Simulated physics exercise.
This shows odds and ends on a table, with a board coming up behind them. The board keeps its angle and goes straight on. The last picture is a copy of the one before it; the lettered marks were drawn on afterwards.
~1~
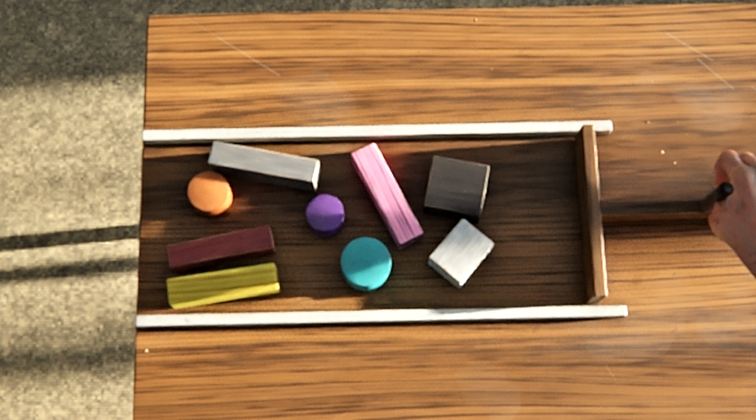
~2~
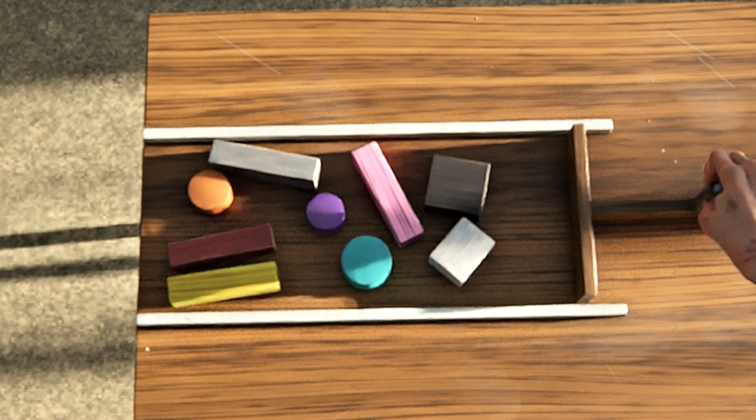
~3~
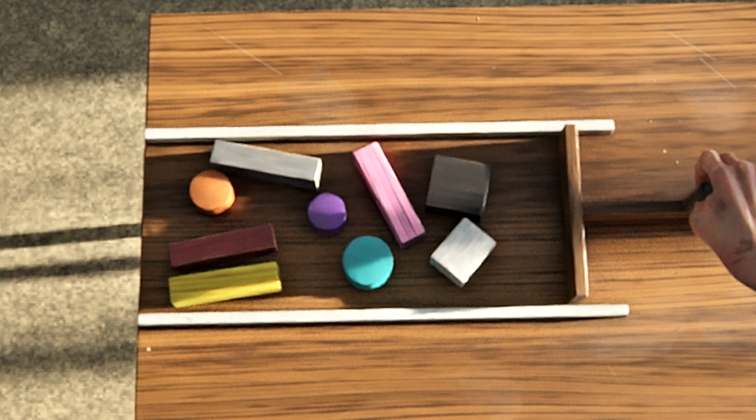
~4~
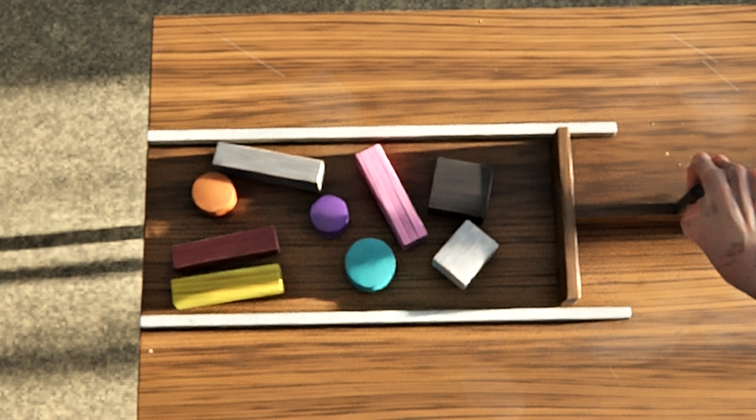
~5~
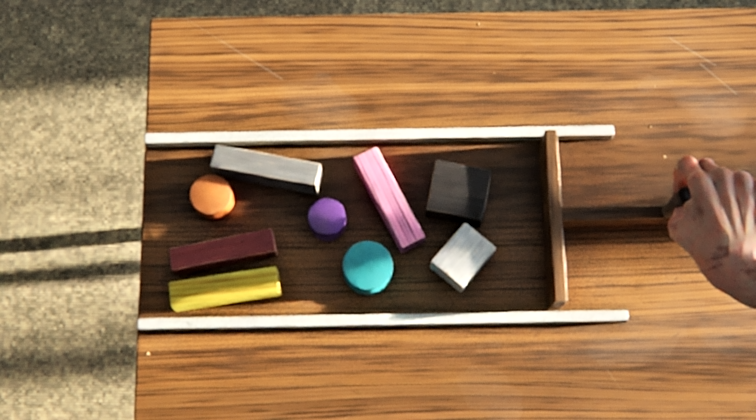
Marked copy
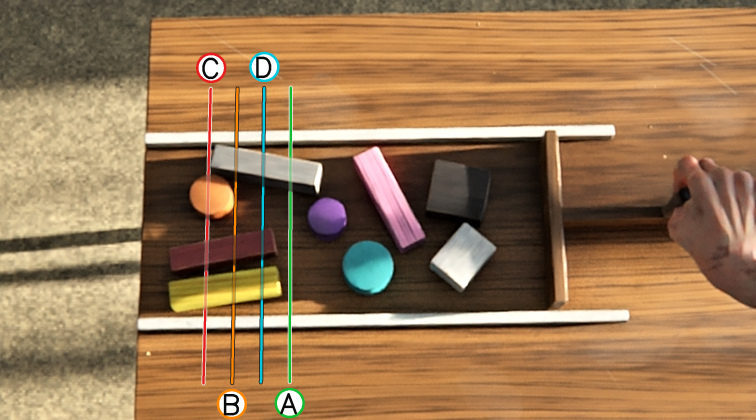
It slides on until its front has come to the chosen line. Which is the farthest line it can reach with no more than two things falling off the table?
A.
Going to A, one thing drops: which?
It is the red bar.
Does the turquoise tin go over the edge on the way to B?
No.
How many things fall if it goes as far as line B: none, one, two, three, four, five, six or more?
Five.
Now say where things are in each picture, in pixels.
In the first picture, turquoise tin (366, 264); pink stick (386, 197); yellow stick (224, 286).
In the second picture, board (585, 207); purple tin (326, 215).
In the third picture, board (577, 208); orange tin (212, 192).
In the fourth picture, board (568, 211); grey bar (270, 167).
In the fifth picture, board (556, 214); turquoise tin (368, 268); pink stick (389, 200); yellow stick (226, 289).
On the marked copy, A at (290, 229); B at (235, 230); C at (207, 231); D at (263, 230).
With A. Early on, board (461, 215); turquoise tin (359, 273); white block (423, 267).
Further on, board (364, 217); red bar (194, 261); yellow stick (214, 291).
At the end, board (293, 218); red bar over the edge; yellow stick (146, 300); one fallen.
As for the rest, B drops five; C drops seven; D drops four.
